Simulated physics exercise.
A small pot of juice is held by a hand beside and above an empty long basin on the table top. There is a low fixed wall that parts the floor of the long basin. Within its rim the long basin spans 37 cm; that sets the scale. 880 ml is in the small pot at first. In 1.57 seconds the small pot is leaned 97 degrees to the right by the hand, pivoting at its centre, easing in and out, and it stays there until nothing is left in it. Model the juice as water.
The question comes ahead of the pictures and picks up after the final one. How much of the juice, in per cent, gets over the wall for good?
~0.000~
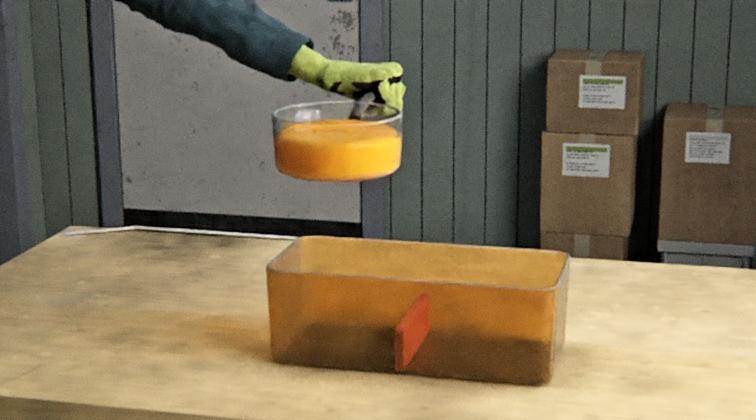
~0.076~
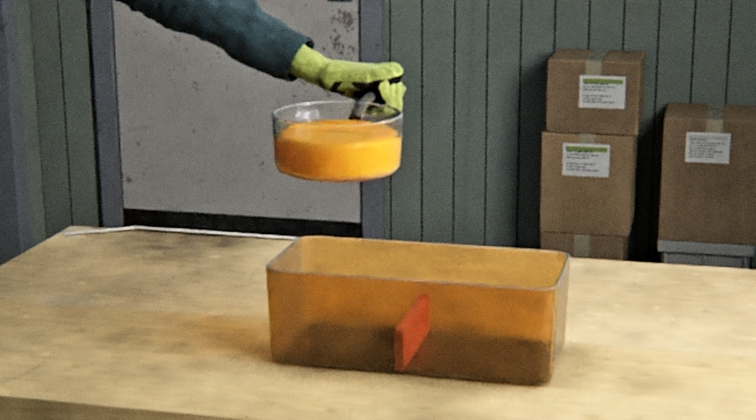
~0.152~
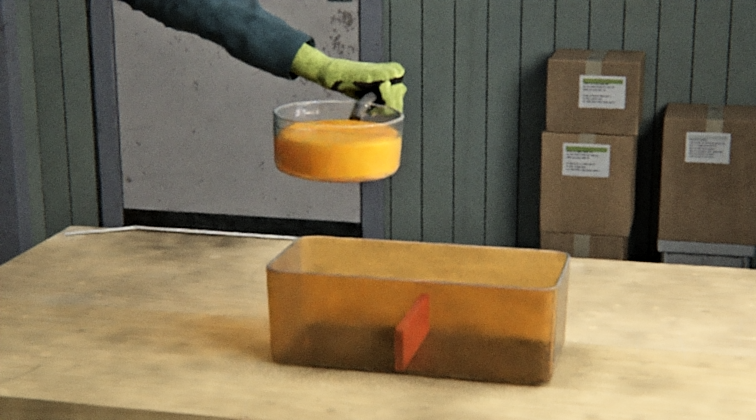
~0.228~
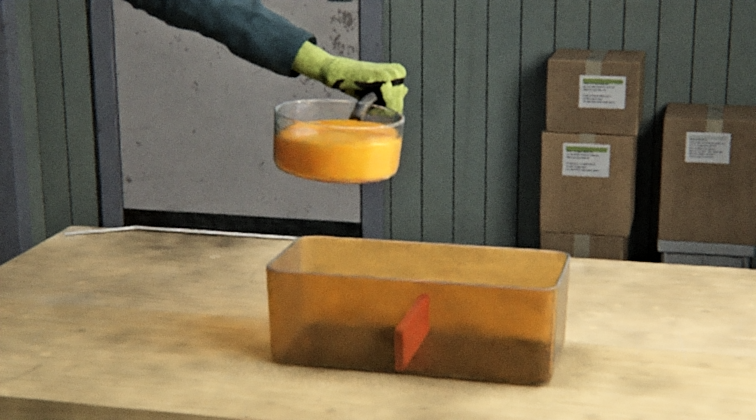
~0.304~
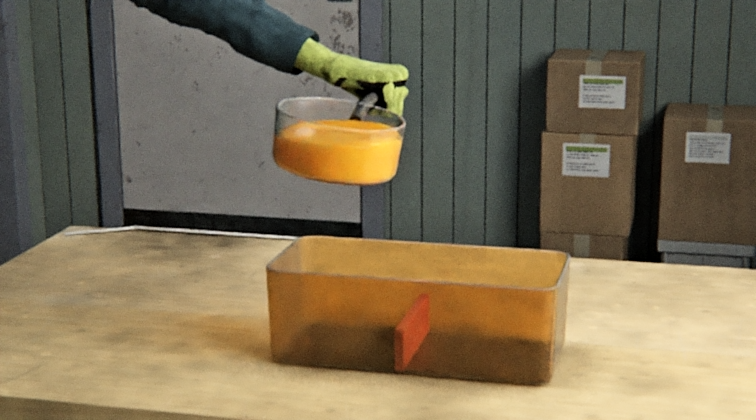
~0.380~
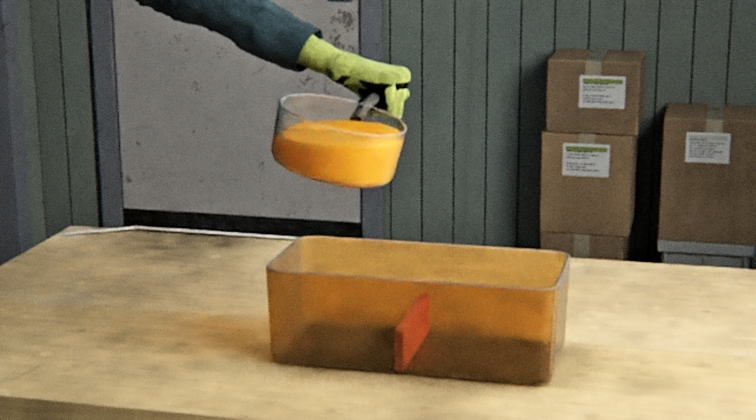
85 %.
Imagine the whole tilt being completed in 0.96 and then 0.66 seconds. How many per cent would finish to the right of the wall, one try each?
It comes to 80 per cent, and then 80 per cent.
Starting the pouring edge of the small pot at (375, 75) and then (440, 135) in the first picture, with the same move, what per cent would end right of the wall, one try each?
The first try gives around 70 percent, the second around 95 percent.
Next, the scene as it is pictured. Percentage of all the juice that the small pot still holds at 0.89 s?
Still held: Roughly 58 % of the total.
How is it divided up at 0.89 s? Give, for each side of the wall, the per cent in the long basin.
Left roughly 1, right roughly 12.
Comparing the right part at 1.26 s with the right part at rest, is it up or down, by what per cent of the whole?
Net gain of about 12.
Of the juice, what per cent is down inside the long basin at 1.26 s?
It works out near 76 per cent.
After 0.89 s the tilt is 58° and 59 per cent is still to pour, 1 is left of the wall and 12 right of it.
After 1.26 s the tilt is 88° and 14 per cent is still to pour, 3 is left of the wall and 74 right of it.
After 1.65 s the tilt is 97° and 2 per cent is still to pour, 12 is left of the wall and 85 right of it.
After 2.07 s the tilt is 97° and 0 per cent is still to pour, 14 is left of the wall and 85 right of it.
In the end 14 per cent lies left of the wall, 85 right of it and 1 outside.
